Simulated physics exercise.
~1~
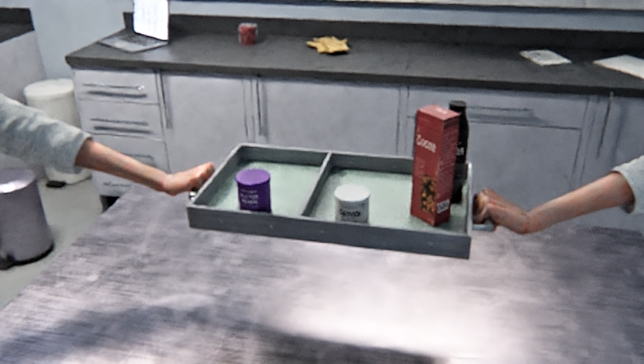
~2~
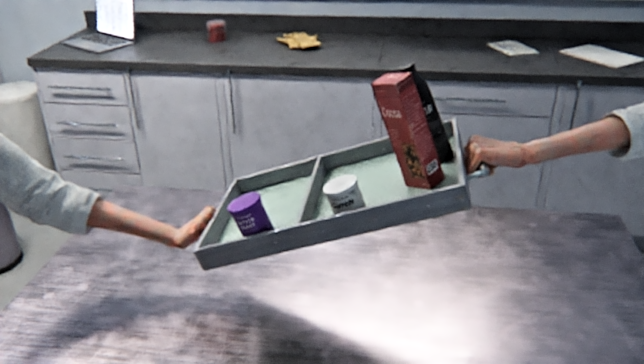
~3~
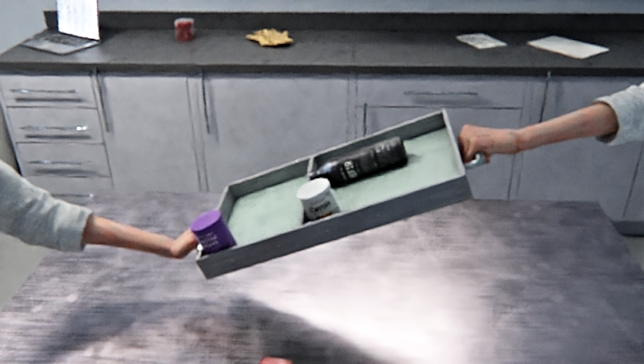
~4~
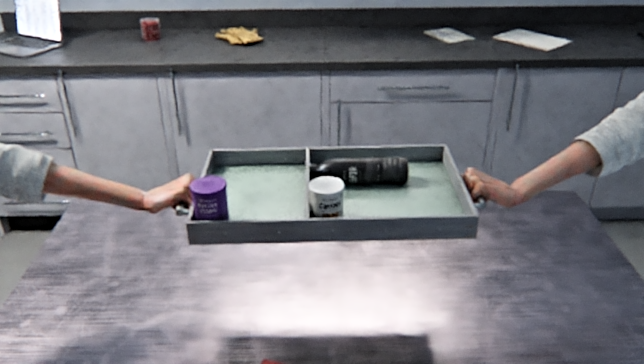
A tray held by two hands tipped down to the left, sending the red carton over the edge and the black bottle onto its side while the purple and white tins slid left, then it levelled with both tins still upright.
